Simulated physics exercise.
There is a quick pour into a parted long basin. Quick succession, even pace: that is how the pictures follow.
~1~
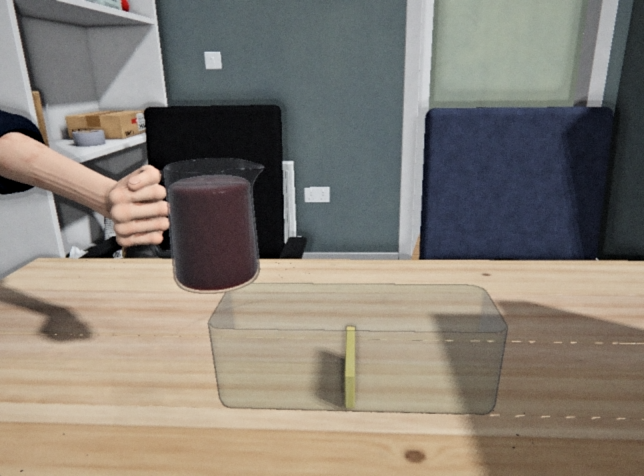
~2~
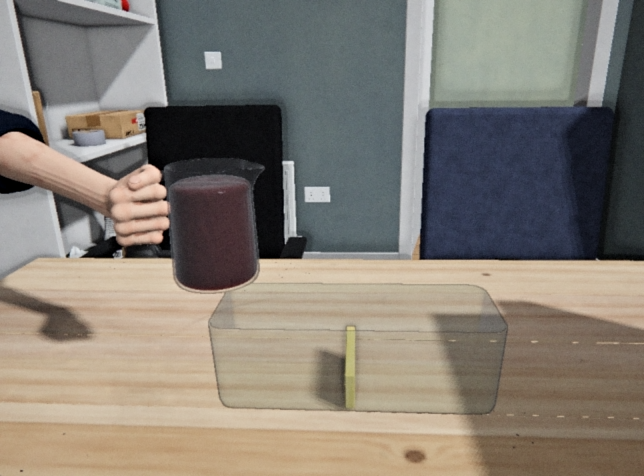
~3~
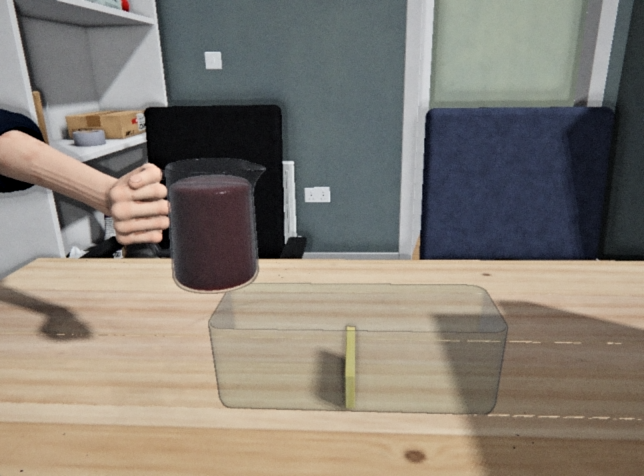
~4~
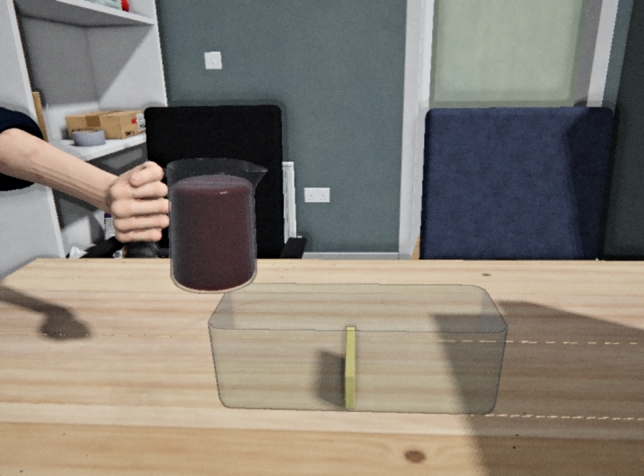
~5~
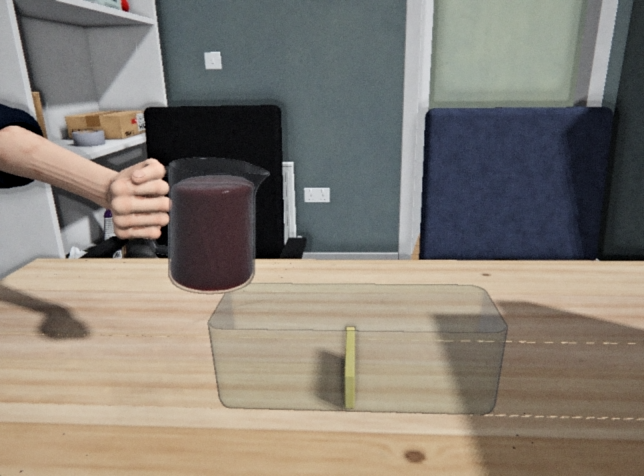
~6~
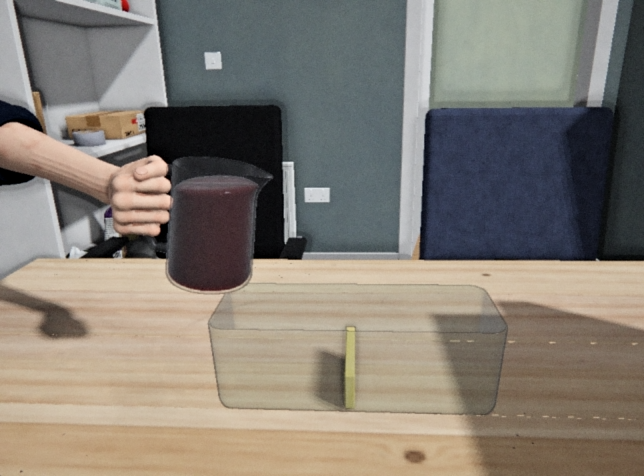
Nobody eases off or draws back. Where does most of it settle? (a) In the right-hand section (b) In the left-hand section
In the left-hand section (b).
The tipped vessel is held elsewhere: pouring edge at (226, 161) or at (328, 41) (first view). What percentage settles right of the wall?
In turn 5 and 90 in a hundred.
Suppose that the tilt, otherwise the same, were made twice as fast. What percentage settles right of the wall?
Roughly 15 percent.
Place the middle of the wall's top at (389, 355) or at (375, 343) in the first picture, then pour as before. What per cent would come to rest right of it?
The first position gives around 5 percent, the second around 0 percent.
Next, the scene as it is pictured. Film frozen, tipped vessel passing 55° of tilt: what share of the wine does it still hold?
It still holds around 90 per cent there.
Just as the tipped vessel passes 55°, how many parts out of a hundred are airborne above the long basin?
Share in flight: Approx. 5 %.
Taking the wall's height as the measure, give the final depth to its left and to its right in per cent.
About 80 left, about 20 right.
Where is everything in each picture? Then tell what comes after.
In the first frame, it leans 0°; its right rim is at (264, 166); the wine meets the walls at (172, 183) and (251, 182); the long basin's rim runs from (220, 305) to (495, 308); the wall's top is at (350, 350).
In the second frame, it leans 0°; its right rim is at (264, 167); the wine meets the walls at (173, 183) and (251, 182).
In the third frame, it leans 1°; its right rim is at (265, 168); the wine meets the walls at (174, 182) and (252, 183).
In the fourth frame, it leans 3°; its right rim is at (267, 170); the wine meets the walls at (174, 183) and (252, 184).
In the fifth frame, it leans 6°; its right rim is at (269, 173); the wine meets the walls at (175, 184) and (255, 184).
In the sixth frame, it leans 9°; its right rim is at (272, 176); the wine meets the walls at (178, 185) and (259, 184).
A moment on, the tilt is 55° and 92 per cent is still to pour, 1 is left of the wall and 0 right of it.
Next, the tilt is 86° and 58 per cent is still to pour, 19 is left of the wall and 10 right of it.
Then the tilt is 94° and 19 per cent is still to pour, 59 is left of the wall and 16 right of it.
Later the tilt is 94° and 6 per cent is still to pour, 75 is left of the wall and 17 right of it.
Finally, 80 per cent lies left of the wall, 18 right of it and 1 outside.
